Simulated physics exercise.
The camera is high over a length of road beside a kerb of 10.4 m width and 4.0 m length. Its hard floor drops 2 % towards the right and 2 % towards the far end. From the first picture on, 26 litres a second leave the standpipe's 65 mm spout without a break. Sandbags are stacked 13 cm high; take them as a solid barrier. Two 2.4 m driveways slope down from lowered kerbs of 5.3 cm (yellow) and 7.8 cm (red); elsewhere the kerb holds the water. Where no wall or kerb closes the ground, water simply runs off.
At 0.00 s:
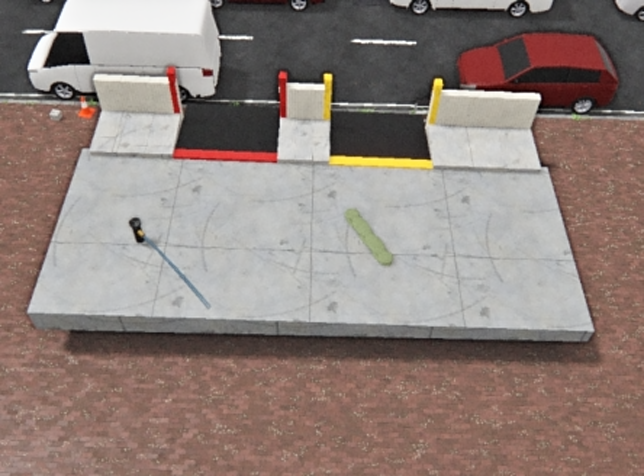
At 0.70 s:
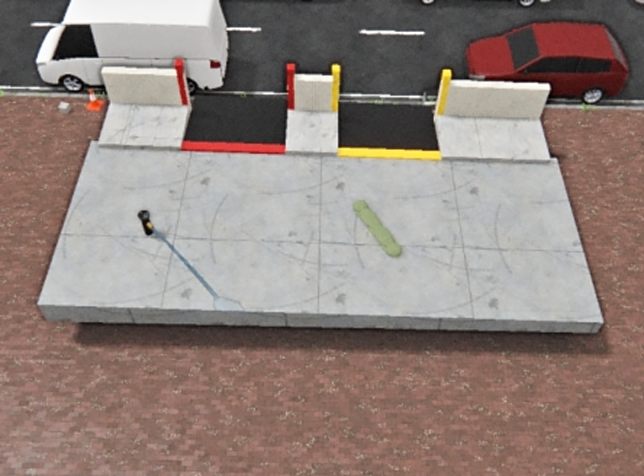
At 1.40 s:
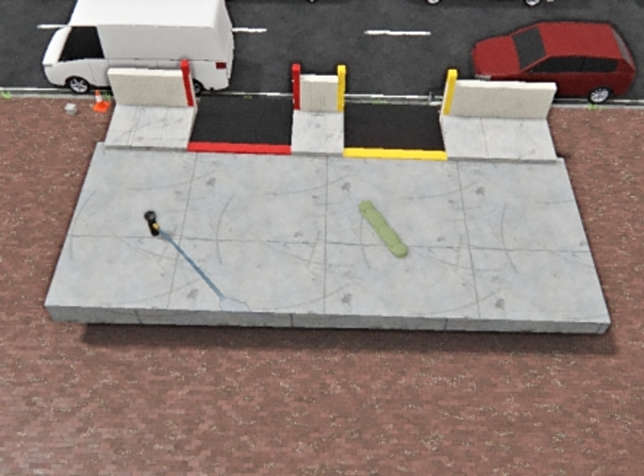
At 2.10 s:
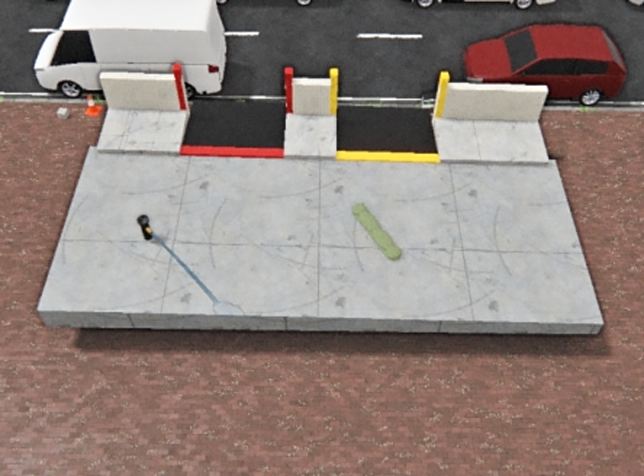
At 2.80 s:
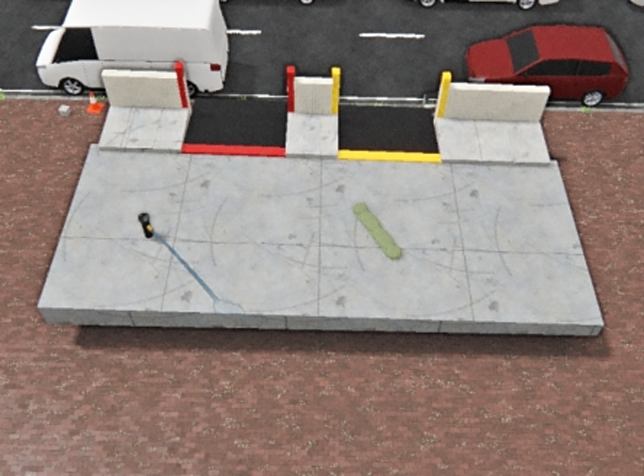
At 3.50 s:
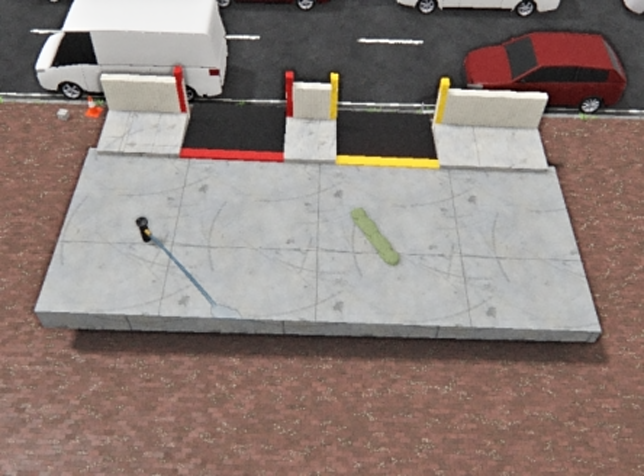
The high camera view shifting slightly over a grey slab with a thin blue streak and green bar, parked vehicles behind.
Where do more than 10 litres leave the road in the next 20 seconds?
Within that time: At the yellow drive it stays under the limit; at the red drive it keeps below the limit.
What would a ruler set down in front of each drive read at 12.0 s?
Depths in cm: Yellow 0.0, red 0.0.
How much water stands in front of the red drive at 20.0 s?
Some 0.0 cm.
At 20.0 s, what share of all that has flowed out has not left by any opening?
Some 0 per cent remains.
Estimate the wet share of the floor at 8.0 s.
About 0 per cent.
After 5.0 s water covers under 5 % of the floor and is deepest (2 cm) near (219, 315); yellow drive not reached, red drive not reached.
After 8.0 s water covers under 5 % of the floor and is deepest (2 cm) near (219, 315); yellow drive not reached, red drive not reached.
After 12.0 s water covers under 5 % of the floor and is deepest (2 cm) near (219, 315); yellow drive not reached, red drive not reached.
After 16.0 s water covers under 5 % of the floor and is deepest (2 cm) near (219, 315); yellow drive not reached, red drive not reached.
After 20.0 s water covers under 5 % of the floor and is deepest (2 cm) near (219, 315); yellow drive not reached, red drive not reached.
